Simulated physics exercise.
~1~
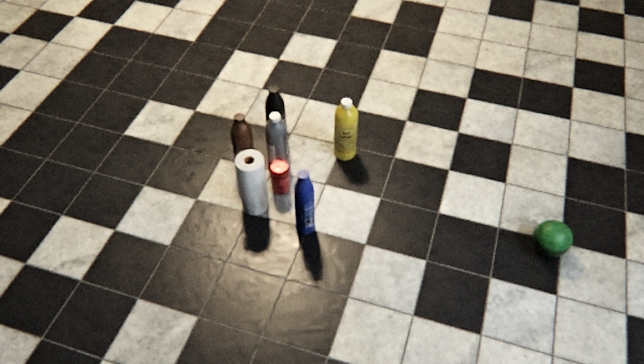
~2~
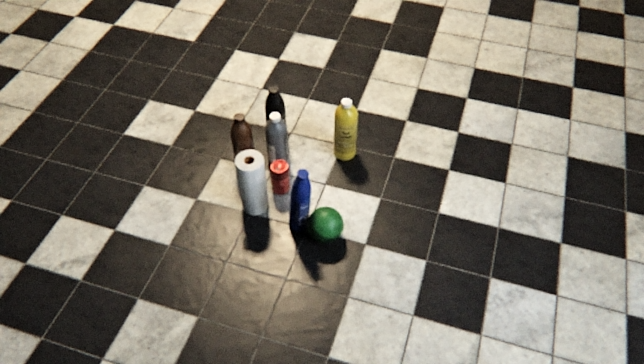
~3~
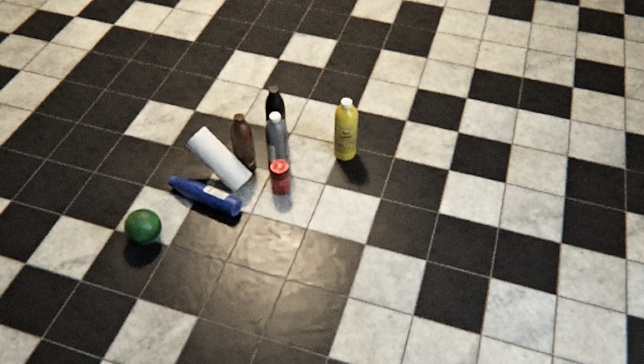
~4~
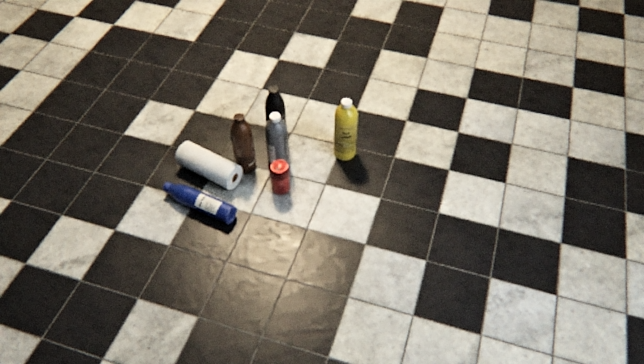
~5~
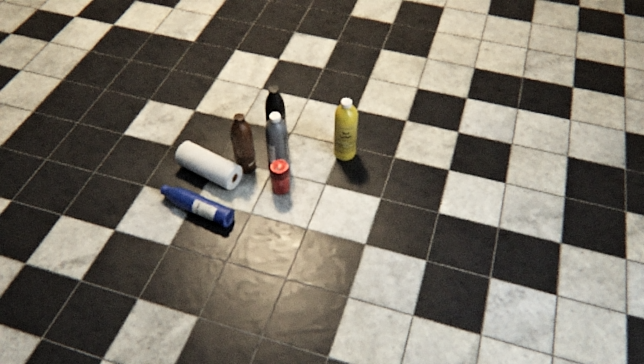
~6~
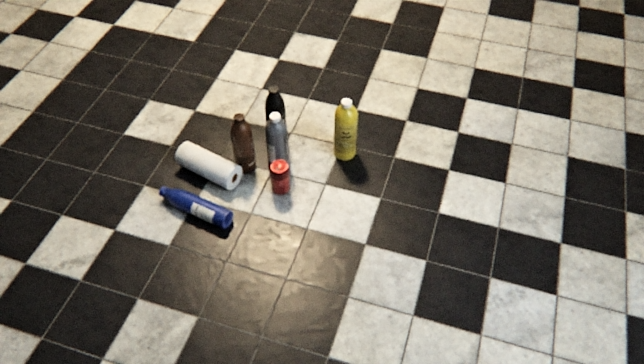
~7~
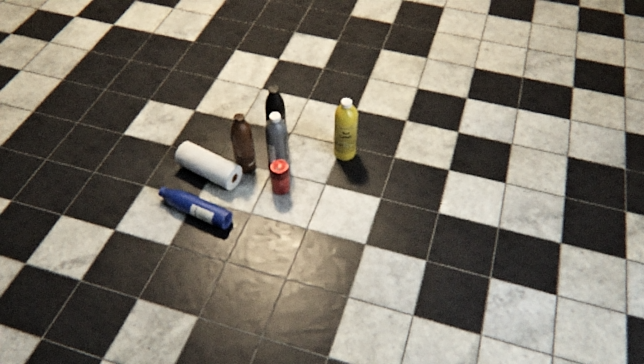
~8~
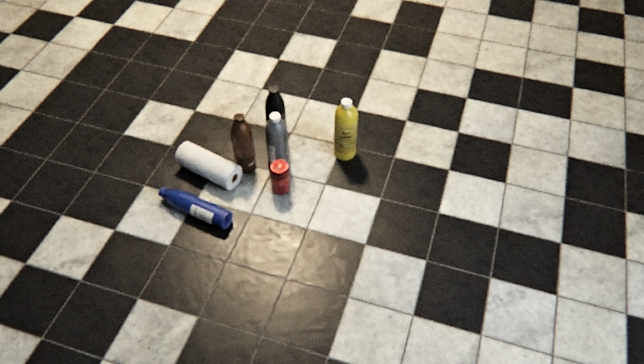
A green ball rolled in from the right across the checkered floor and struck the blue bottle, knocking it and the white roll over before leaving view on the left, while the yellow, brown, black and grey bottles and the red can stayed standing.
